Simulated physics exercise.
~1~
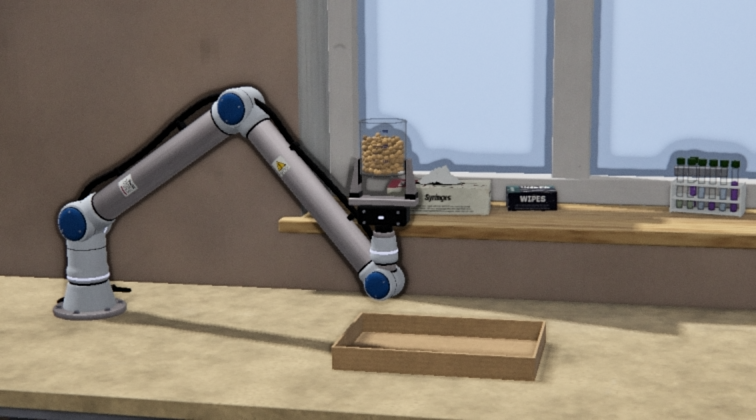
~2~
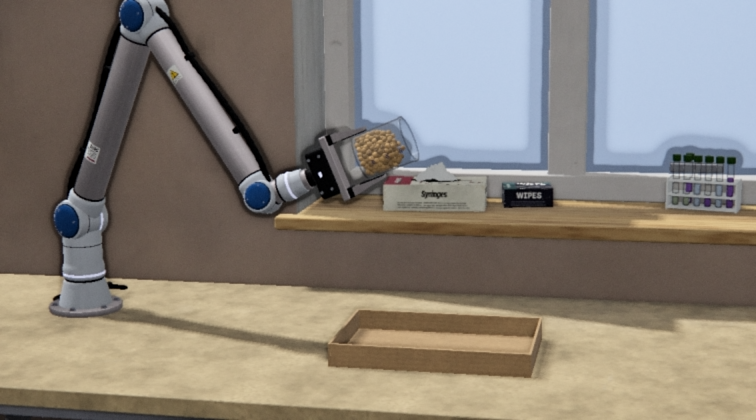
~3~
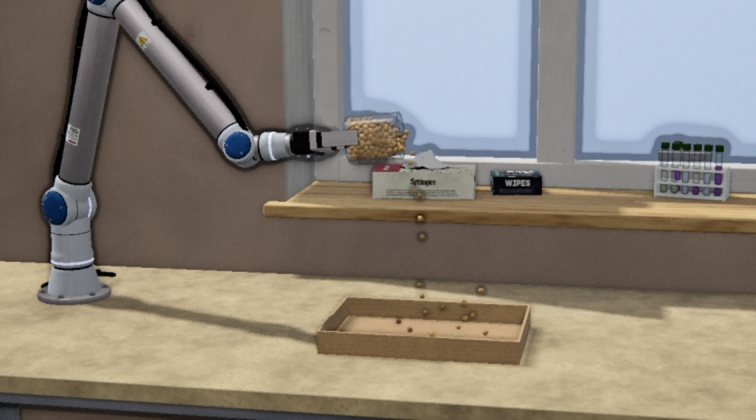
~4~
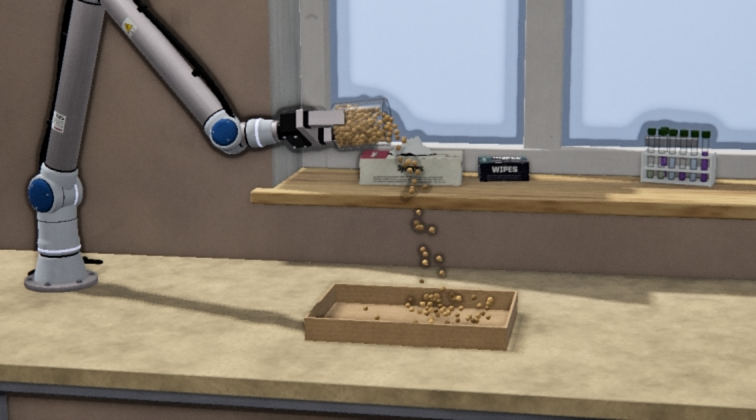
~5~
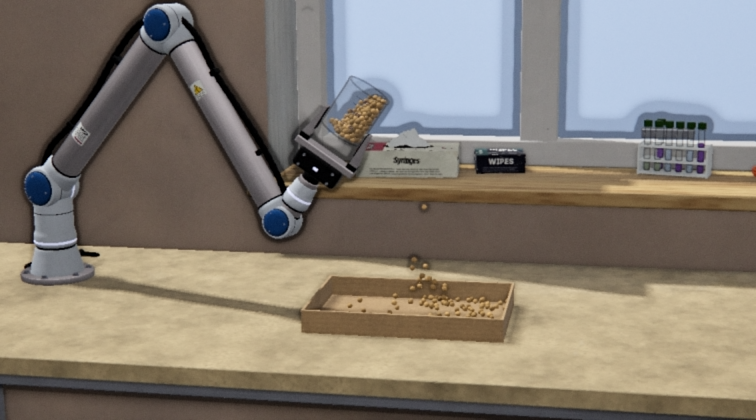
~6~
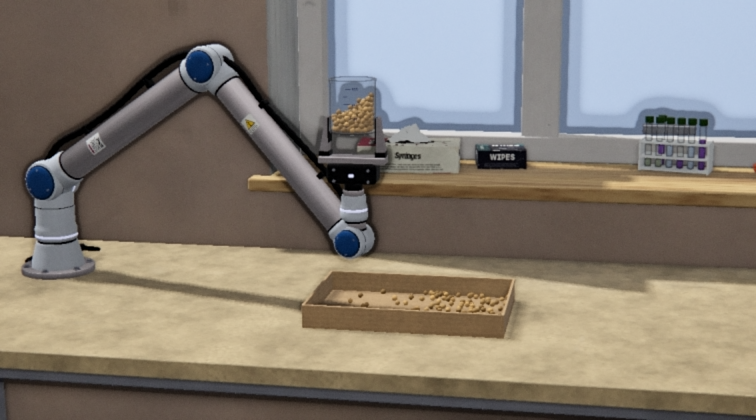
On a lab worktop, a robotic arm tips a clear tumbler, spilling some chickpeas into a shallow tray, then rights it partly full.
